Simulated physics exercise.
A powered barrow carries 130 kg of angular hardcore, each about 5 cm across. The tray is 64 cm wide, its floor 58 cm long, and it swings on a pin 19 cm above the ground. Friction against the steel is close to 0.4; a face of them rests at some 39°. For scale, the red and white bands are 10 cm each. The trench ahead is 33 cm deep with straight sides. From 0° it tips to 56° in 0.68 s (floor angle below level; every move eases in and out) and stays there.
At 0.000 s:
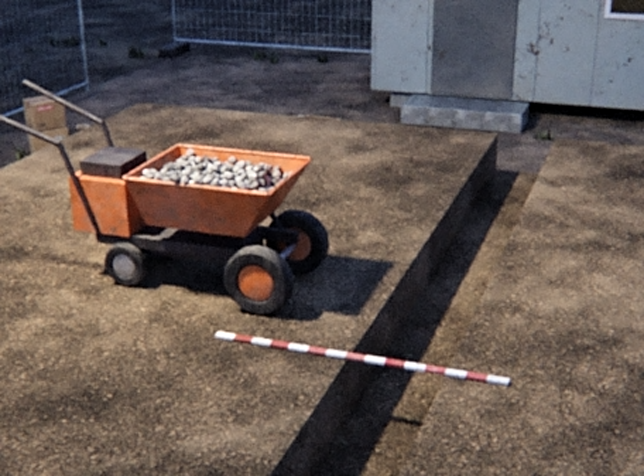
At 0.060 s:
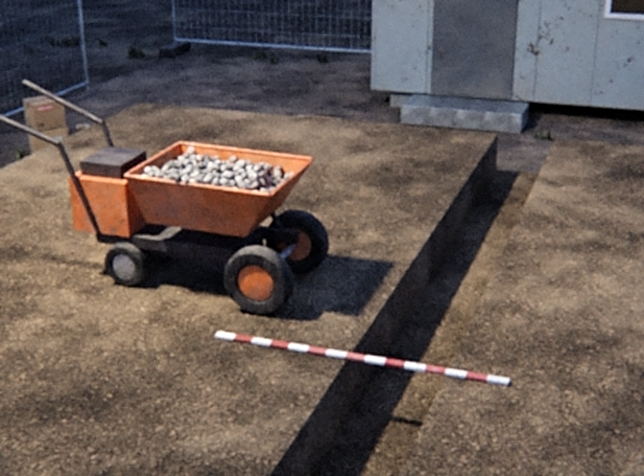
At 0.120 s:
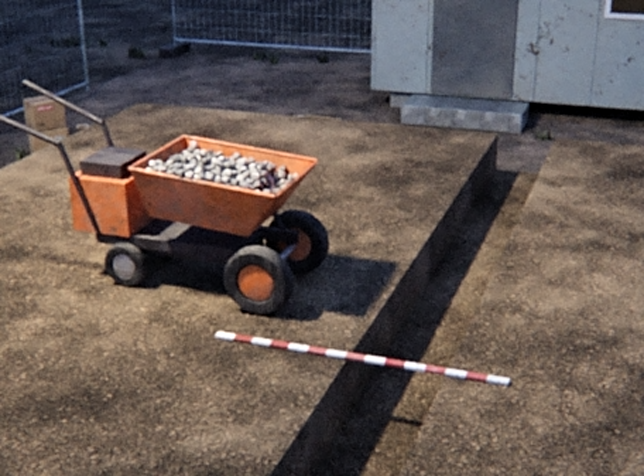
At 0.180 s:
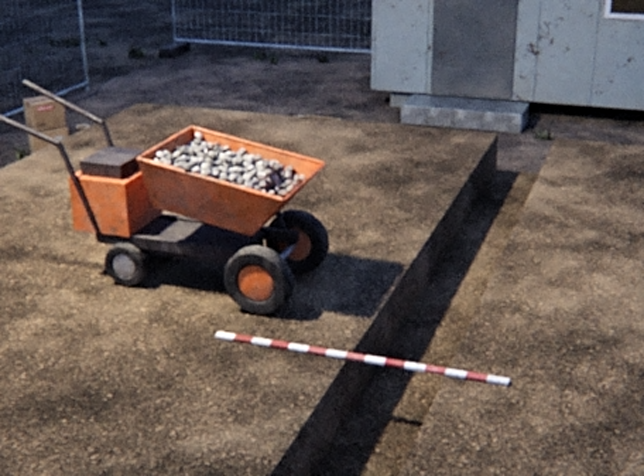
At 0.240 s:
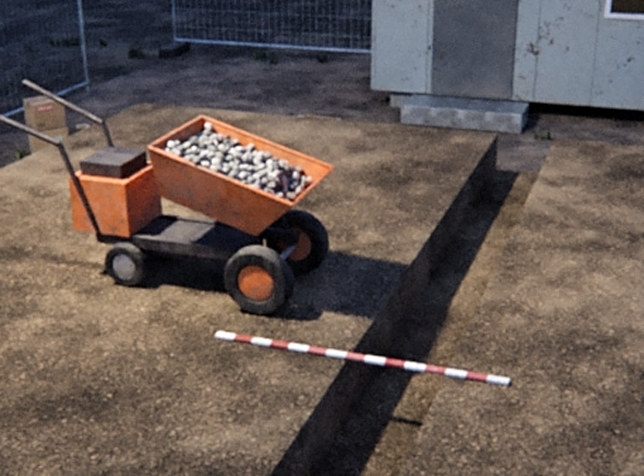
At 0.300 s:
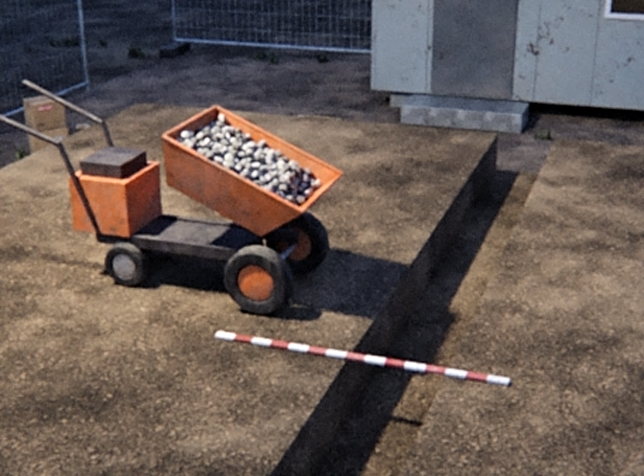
An orange wheeled barrow loaded with grey stones tilting its tray steadily toward the right, rear end rising, beside a straight-sided trench.
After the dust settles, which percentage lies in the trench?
Close to 35 in a hundred.
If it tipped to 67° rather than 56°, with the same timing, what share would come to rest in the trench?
It would be near 65 per cent.
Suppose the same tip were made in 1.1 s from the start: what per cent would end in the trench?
It would be near 15 per cent.
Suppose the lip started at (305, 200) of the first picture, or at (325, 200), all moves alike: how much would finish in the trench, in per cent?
First some 30, then 25 per cent.
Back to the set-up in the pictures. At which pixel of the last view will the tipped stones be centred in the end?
Their middle is at about (432, 365).
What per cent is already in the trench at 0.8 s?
Some 5 per cent.
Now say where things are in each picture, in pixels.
Lip at (268, 195), floor tilted 0°, highest stones at (225, 167), in the first picture.
Lip at (270, 195), floor tilted 1°, highest stones at (217, 165); the stones move at 0.3 m/s on average, in the second picture.
Lip at (275, 197), floor tilted 5°, highest stones at (206, 160); the stones move at 0.6 m/s on average, in the third picture.
The tray is at 10°, its lip at (283, 200); the top of the load is at (197, 150); the stones move at 0.9 m/s on average, in the fourth picture.
The tray is at 16°, its lip at (293, 205); the top of the load is at (201, 140); the stones move at 1.1 m/s on average, in the fifth picture.
Lip at (303, 212), floor tilted 23°, highest stones at (212, 128); the stones move at 1.2 m/s on average, in the sixth picture.
After 0.5 s the floor is at 47°; 100 % in the tray; the foremost stones are at (335, 209).
After 0.8 s the floor is at 56°; 93 % in the tray, 5 % short of the trench, 3 % in the trench; the foremost stones are at (398, 290).
After 1.1 s the floor is at 56°; 68 % in the tray, 5 % short of the trench, 27 % in the trench; the foremost stones are at (460, 373).
After 3.1 s the floor is at 56°; 62 % in the tray, 3 % short of the trench, 35 % in the trench; the foremost stones are at (459, 378).
